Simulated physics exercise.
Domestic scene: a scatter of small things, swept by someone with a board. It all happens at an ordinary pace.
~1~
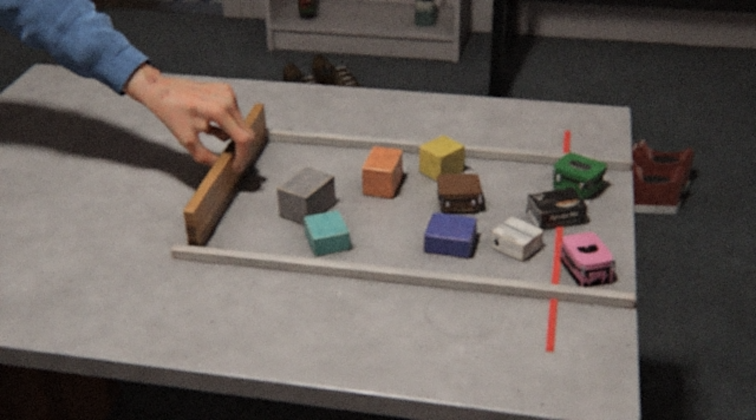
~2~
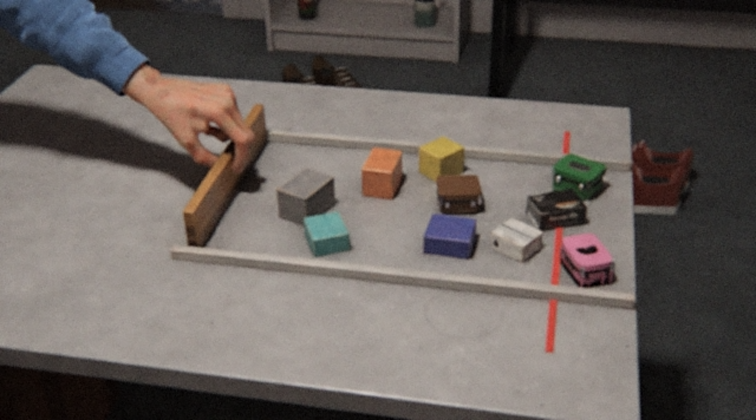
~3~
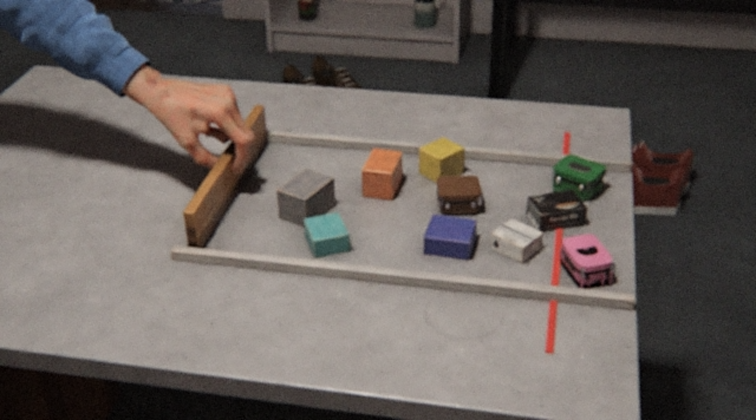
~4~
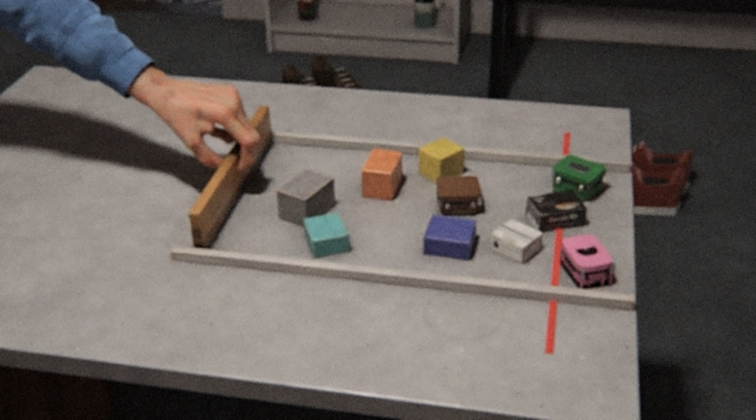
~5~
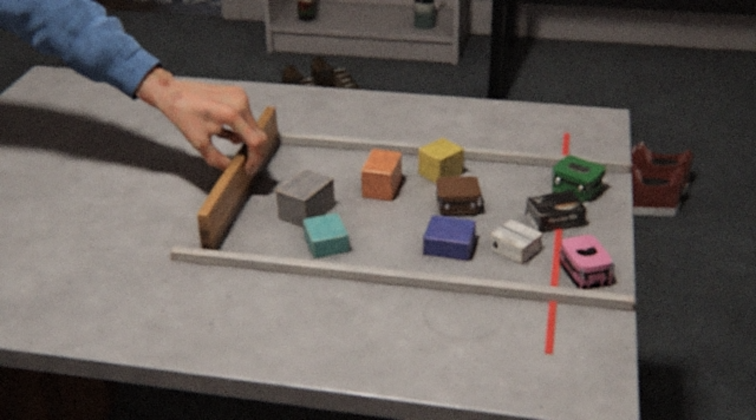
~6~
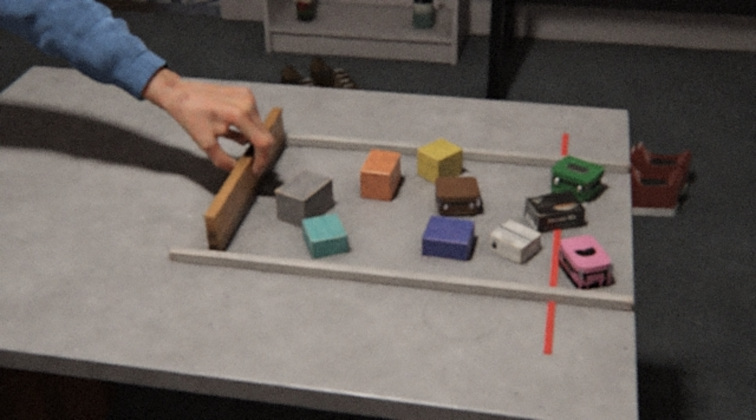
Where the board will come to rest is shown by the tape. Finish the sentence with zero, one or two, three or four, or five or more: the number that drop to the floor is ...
The number that drop to the floor is three or four.
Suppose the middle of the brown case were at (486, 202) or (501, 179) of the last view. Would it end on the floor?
One place after the other: It keeps its spot; it keeps its spot.
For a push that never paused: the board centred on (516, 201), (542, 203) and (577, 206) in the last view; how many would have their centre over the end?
Result per place: 0; 3; 6.
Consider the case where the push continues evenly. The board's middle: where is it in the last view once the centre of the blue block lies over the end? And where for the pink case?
The middle is at (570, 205) when it's the blue block, and at (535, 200) when it's the pink case.
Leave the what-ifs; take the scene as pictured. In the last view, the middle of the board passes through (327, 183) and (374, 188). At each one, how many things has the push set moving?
The count reaches 2 first and 3 second.
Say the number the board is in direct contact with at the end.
The answer is 4.
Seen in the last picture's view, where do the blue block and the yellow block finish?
First: About (621, 254); second: About (579, 167).
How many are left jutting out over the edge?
The count is 3.
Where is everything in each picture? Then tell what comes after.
Pink case (586, 260); green case (579, 177); black box (557, 209); board (230, 172); tape (560, 223), in the first frame.
Green case (578, 177); white box (516, 240), in the second frame.
Black box (556, 211); grey block (307, 197), in the third frame.
Pink case (586, 262); orange block (382, 174), in the fourth frame.
Green case (578, 179); yellow block (441, 161), in the fifth frame.
Pink case (584, 263); green case (577, 179); black box (555, 212); board (249, 176); tape (558, 225), in the sixth frame.
A little later, none off yet; pink case at rest near (584, 263); green case at rest near (577, 179); black box at rest near (555, 212).
Next, none off yet; pink case shifted a little near (610, 269); green case at rest near (577, 179); black box shifted about its own width near (618, 215).
When it is over, the number that fall off is three or four; down, white box, black box and pink case.
